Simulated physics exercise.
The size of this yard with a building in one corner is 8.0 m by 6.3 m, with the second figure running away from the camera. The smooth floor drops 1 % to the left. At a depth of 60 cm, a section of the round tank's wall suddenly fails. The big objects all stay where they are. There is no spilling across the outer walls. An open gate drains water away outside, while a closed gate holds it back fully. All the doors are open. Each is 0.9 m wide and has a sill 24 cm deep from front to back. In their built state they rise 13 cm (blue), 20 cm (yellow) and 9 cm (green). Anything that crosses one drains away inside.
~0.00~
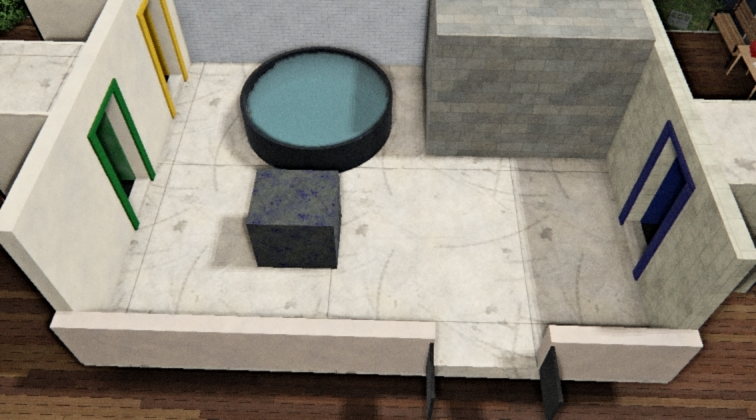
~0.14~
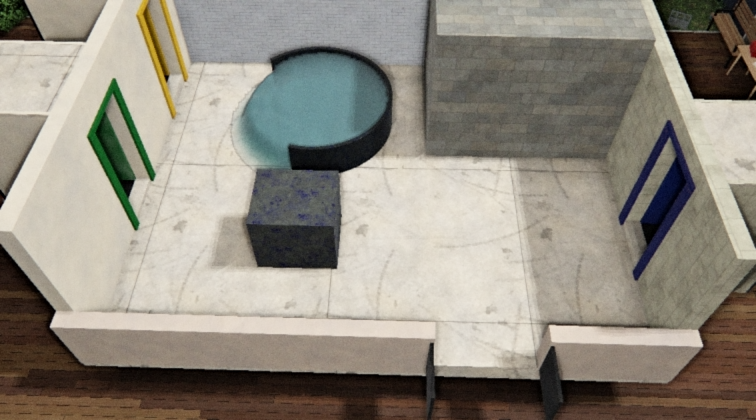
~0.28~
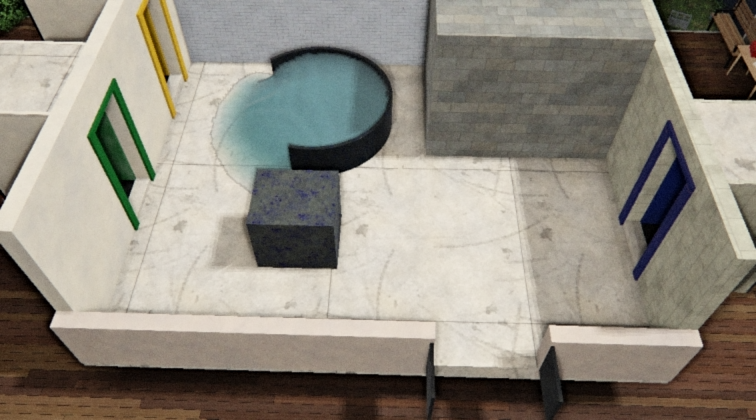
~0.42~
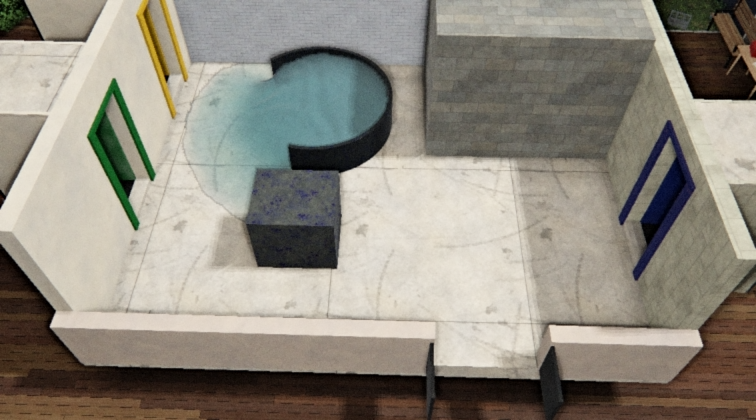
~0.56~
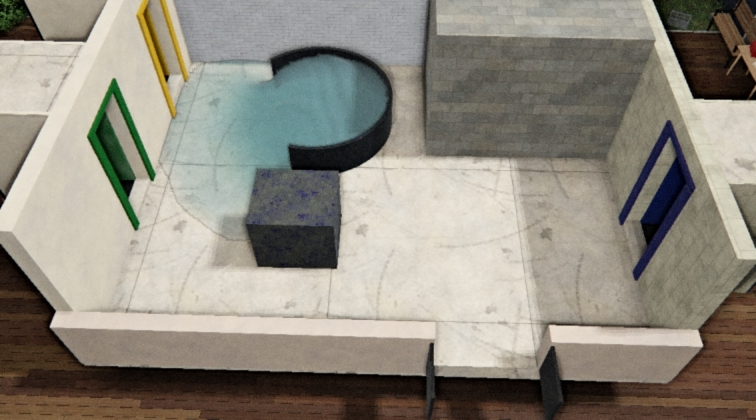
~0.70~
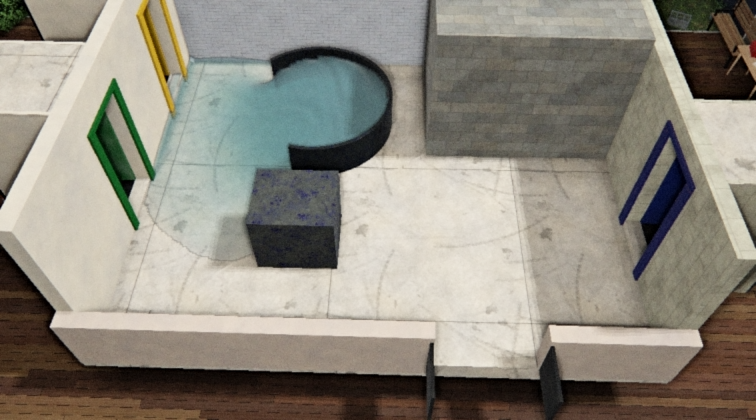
At the start, a round dark-walled tank of still blue water stands in a pale walled yard, behind a dark block. Then the left part of the tank's wall is gone, and water pours out through the gap, fanning across the floor toward the yellow and green doors and spreading behind the block.
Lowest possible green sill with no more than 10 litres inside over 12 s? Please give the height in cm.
I would say 26 cm.
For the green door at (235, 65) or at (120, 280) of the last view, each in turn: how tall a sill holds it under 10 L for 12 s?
Roughly 21 and 21 cm.
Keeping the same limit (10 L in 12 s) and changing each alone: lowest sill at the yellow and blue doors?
About 34 cm at yellow and 7.0 cm at blue.
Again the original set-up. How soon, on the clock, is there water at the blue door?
Arrival at blue: 5.5 s.
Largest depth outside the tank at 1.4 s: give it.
Max depth: About 40 cm.
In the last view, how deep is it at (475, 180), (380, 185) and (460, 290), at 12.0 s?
Respectively 5 cm, 10 cm and 6 cm.
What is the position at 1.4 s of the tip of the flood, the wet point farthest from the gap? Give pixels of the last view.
Pixel: About (99, 341).
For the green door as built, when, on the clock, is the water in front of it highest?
Peak: Close to 1.8 s.
After 1.4 s water covers 35 % of the floor, deepest (40 cm) near (170, 129); 24 cm at the green door, 23 litres in over its 9 cm sill.
After 3.0 s water covers 35 % of the floor, deepest (38 cm) near (99, 341); 19 cm at the green door, 137 litres in over its 9 cm sill.
After 12.0 s water covers 100 % of the floor, deepest (14 cm) near (188, 73); 10 cm at the green door, 199 litres in over its 9 cm sill.
At the green door as built, the water arrived by 0.8 s and peaked near 26 cm at 1.8 s.
Run again over the same 12 s with other heights there, 23 litres in over 22.5 cm, 1 litre over 30.5 cm. The limit of 10 litres is kept from about 26 cm up.
